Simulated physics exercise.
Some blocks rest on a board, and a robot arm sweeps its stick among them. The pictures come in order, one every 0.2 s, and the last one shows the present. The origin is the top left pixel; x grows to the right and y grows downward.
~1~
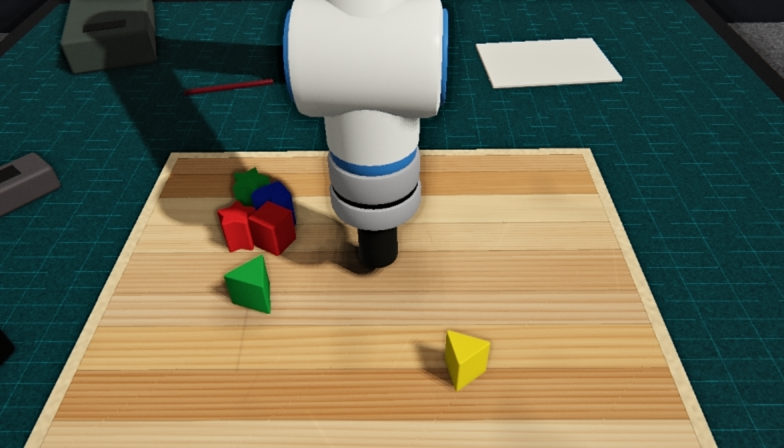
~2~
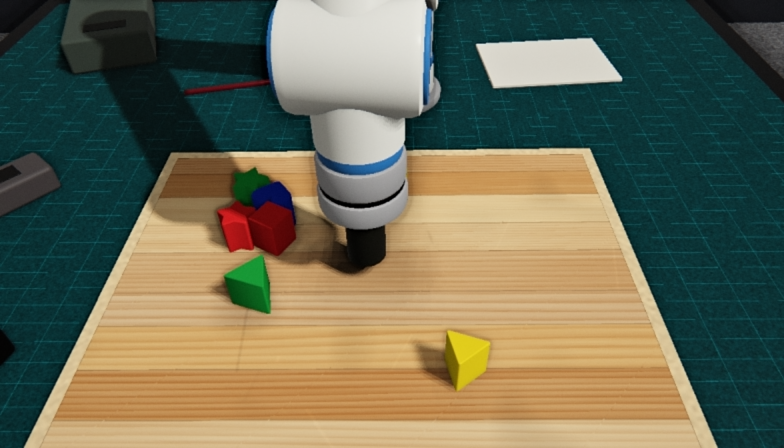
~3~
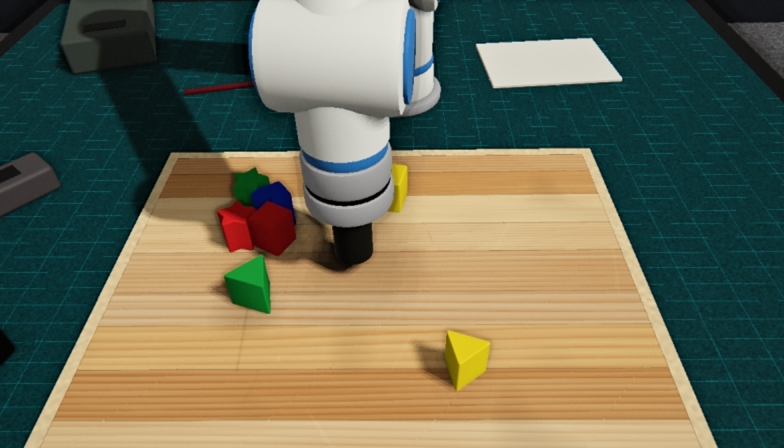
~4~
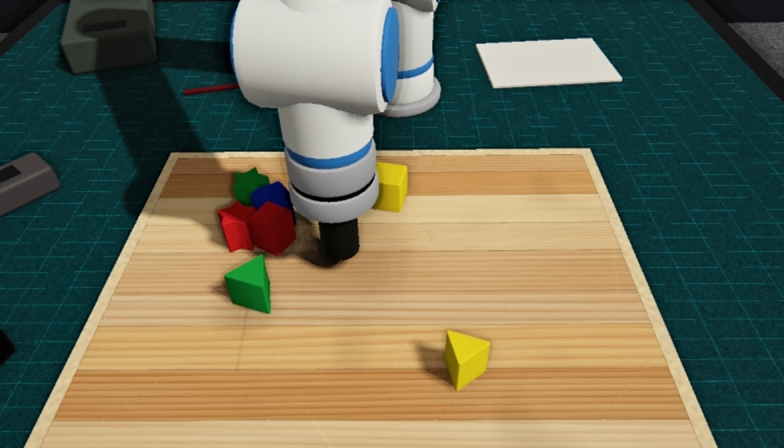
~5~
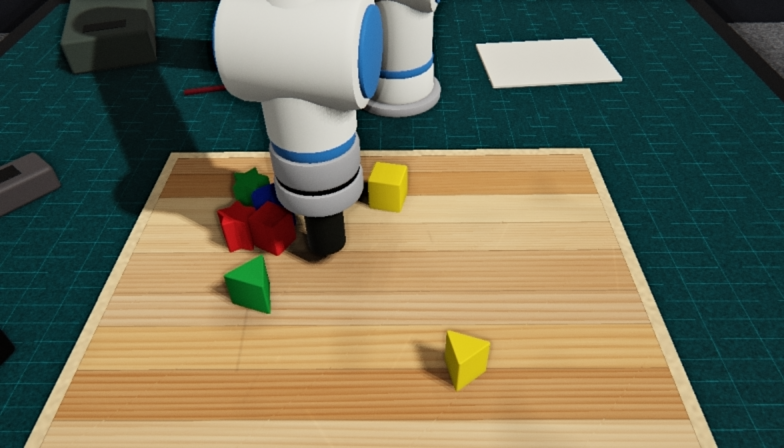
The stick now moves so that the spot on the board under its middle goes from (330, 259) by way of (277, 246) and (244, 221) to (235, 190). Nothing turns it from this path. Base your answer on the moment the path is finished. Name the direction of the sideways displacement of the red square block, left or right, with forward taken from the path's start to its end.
The shift is leftward.
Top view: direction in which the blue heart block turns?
Rotates clockwise.
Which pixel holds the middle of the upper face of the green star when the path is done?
For the centre of its top, I'd go with (255, 152).
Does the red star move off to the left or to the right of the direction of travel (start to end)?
The red star goes left.
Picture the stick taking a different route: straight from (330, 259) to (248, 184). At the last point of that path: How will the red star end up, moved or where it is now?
By the last moment of the path, the red star has shifted.
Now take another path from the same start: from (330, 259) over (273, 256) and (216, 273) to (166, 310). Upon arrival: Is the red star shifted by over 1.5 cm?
The answer is yes.
On the path given first. One third of the way, stick (273, 230); red star (212, 207); green star (247, 174); red square block (245, 207); blue heart block (269, 190), turned 20° clockwise.
Two thirds of the way, stick (240, 204); red star (174, 201), turned 35° anticlockwise; green star (248, 169), turned 30° anticlockwise; red square block (205, 188), turned 35° anticlockwise; blue heart block (269, 185), turned 50° clockwise.
At the end, stick (231, 174); red star (171, 201), turned 50° anticlockwise; green star (255, 152), turned 45° clockwise; red square block (198, 184), turned 50° anticlockwise; blue heart block (269, 185), turned 50° clockwise.
